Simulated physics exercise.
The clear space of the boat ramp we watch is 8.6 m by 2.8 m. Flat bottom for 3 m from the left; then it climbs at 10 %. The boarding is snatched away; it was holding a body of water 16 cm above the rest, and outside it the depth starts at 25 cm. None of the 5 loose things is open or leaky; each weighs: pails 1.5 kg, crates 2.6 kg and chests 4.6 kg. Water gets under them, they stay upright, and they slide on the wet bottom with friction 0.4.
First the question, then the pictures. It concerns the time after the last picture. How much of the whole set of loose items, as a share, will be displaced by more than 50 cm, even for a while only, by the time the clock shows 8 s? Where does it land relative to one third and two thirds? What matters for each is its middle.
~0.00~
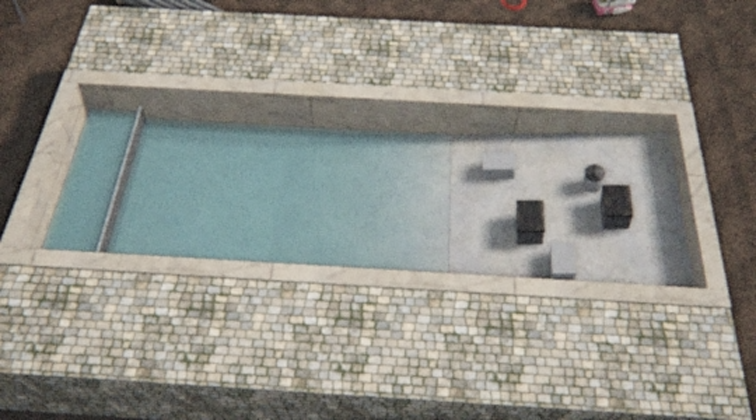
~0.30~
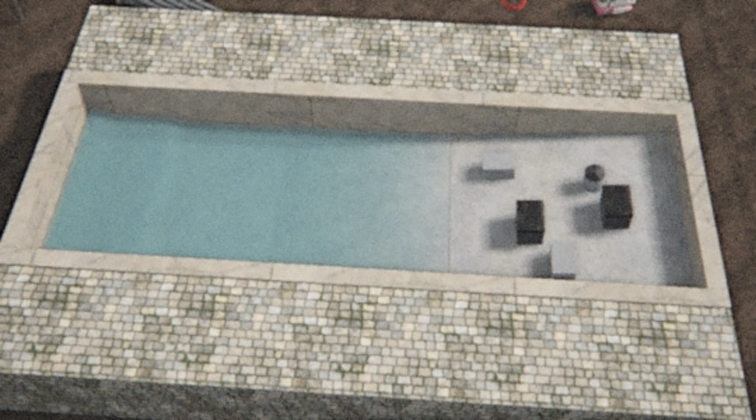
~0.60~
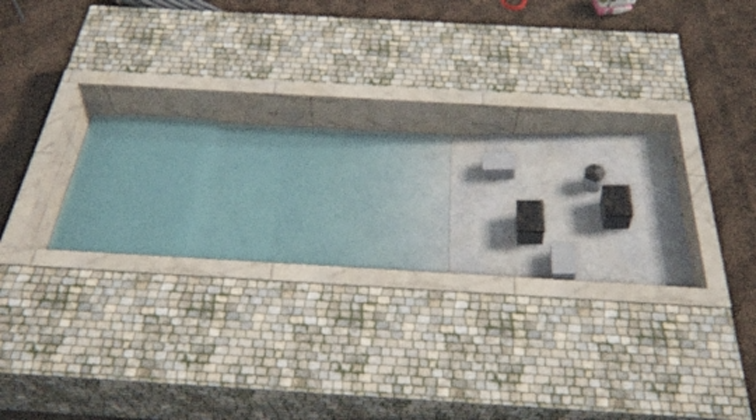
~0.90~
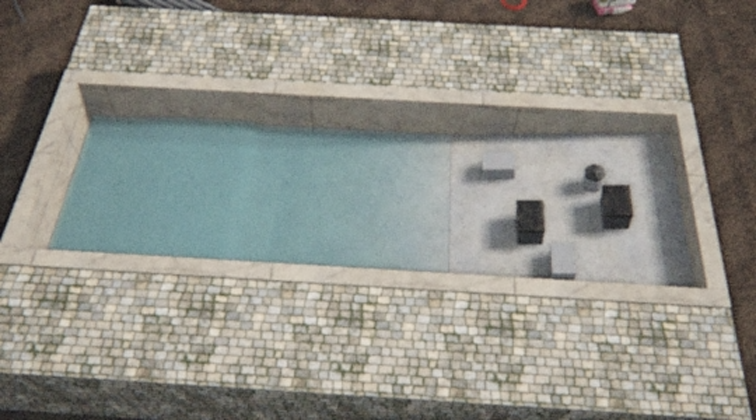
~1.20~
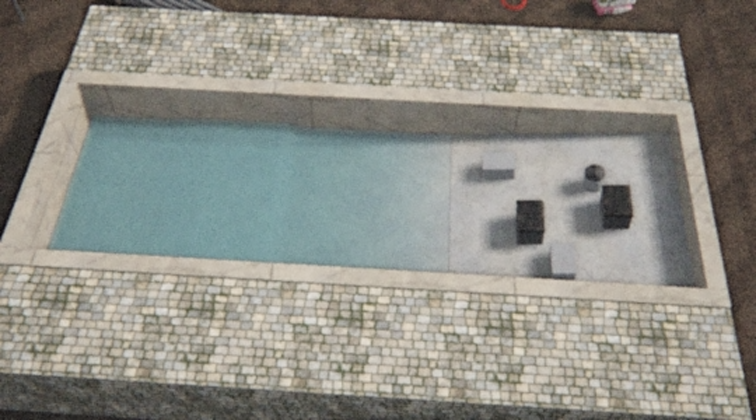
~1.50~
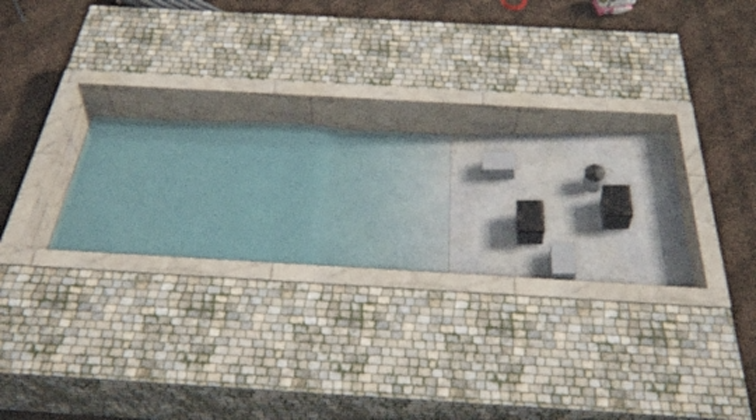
Lowest band.
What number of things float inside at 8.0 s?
By my count, 1.
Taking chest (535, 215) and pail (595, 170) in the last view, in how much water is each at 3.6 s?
Around 3 cm and 0 cm.
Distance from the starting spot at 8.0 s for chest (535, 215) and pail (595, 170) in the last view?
In that order: 20 cm, 0 cm.
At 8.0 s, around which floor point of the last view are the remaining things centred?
Centre of the remaining things: Roughly (531, 212).
After 2.1 s 0 of 5 are over 50 cm from their spots; 0 afloat.
After 3.6 s 0 of 5 are over 50 cm from their spots; 0 afloat.
After 5.6 s 0 of 5 are over 50 cm from their spots; 1 afloat.
After 8.0 s 1 of 5 are over 50 cm from their spots, and 1 have been at some point; 1 afloat.
